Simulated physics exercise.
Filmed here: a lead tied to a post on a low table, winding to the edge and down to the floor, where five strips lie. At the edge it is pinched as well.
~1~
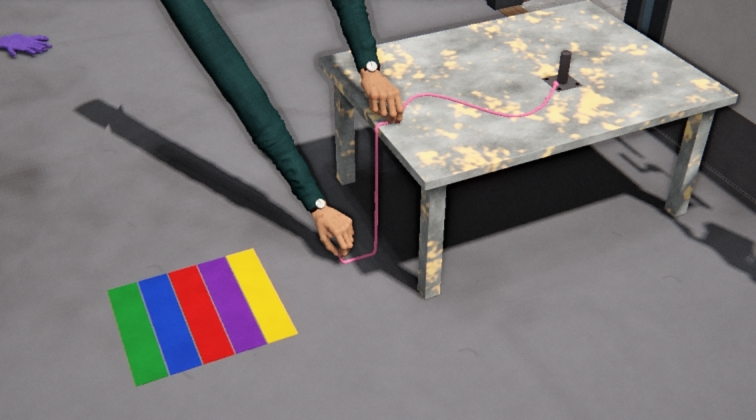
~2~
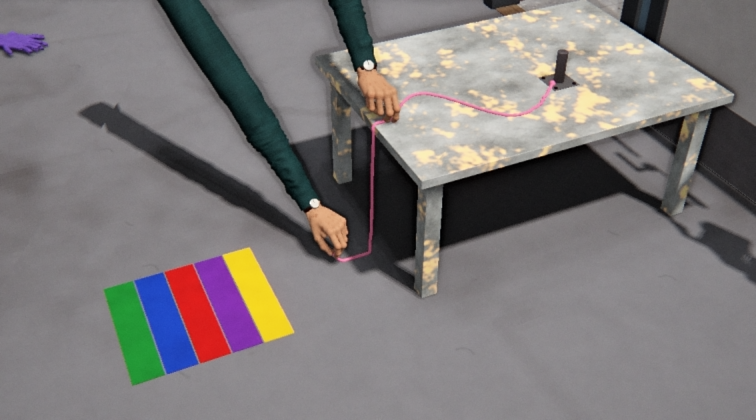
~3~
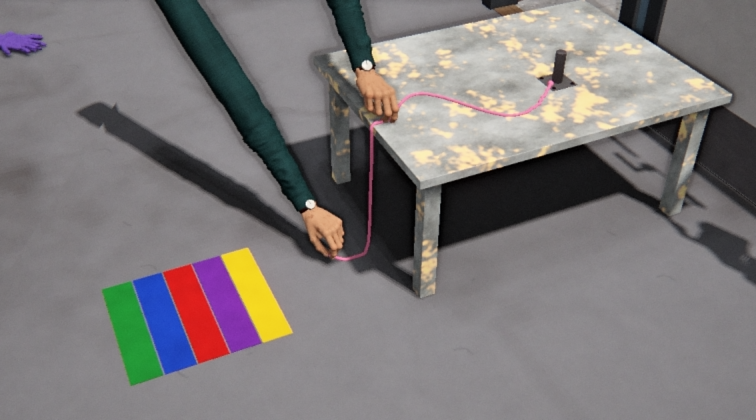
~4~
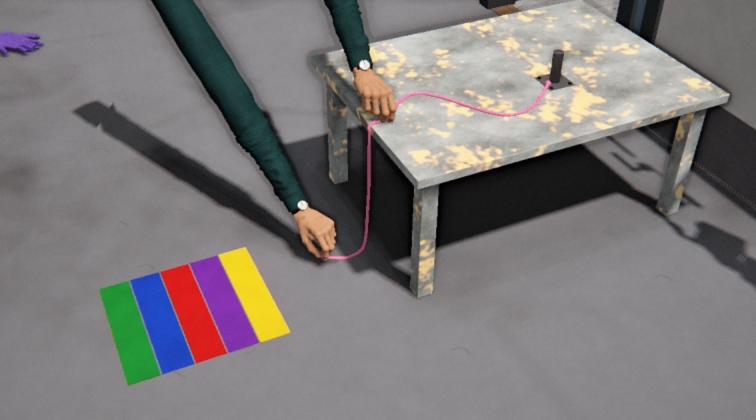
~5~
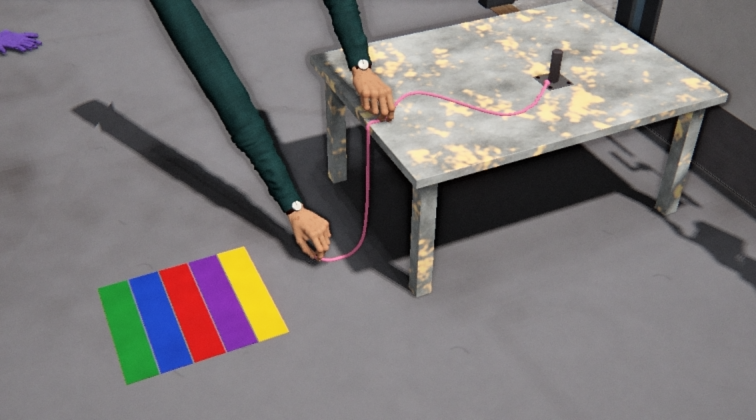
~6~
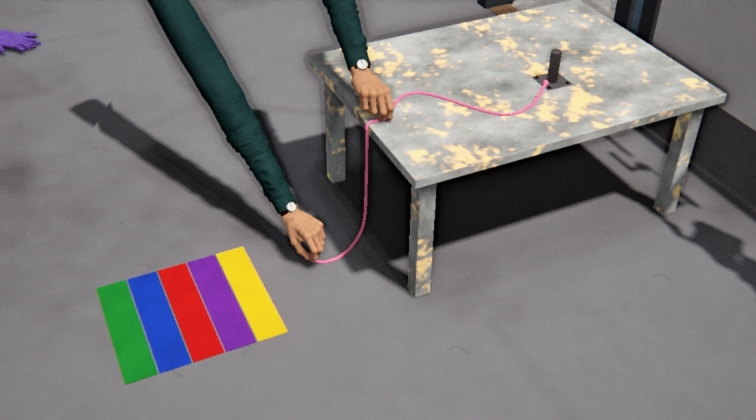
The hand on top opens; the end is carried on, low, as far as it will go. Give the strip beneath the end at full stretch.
Blue strip.
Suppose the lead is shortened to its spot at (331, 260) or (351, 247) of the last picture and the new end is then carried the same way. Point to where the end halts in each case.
For the first cut it's about (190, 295), and for the second about (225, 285).
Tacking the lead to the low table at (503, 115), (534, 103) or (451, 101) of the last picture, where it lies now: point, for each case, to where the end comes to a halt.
That would be (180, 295) for the first, (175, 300) for the second and (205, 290) for the third.
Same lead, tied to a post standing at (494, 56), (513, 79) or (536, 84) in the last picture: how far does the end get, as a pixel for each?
(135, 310), (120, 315) and (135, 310).
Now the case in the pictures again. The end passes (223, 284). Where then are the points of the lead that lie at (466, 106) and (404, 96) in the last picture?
Roughly (434, 106) for the first and (372, 124) for the second.
Early on, end near (223, 284); over purple.
Midway, end near (180, 297); over red.
At the end of the slack, end near (155, 305); over blue. It halts on the blue strip.
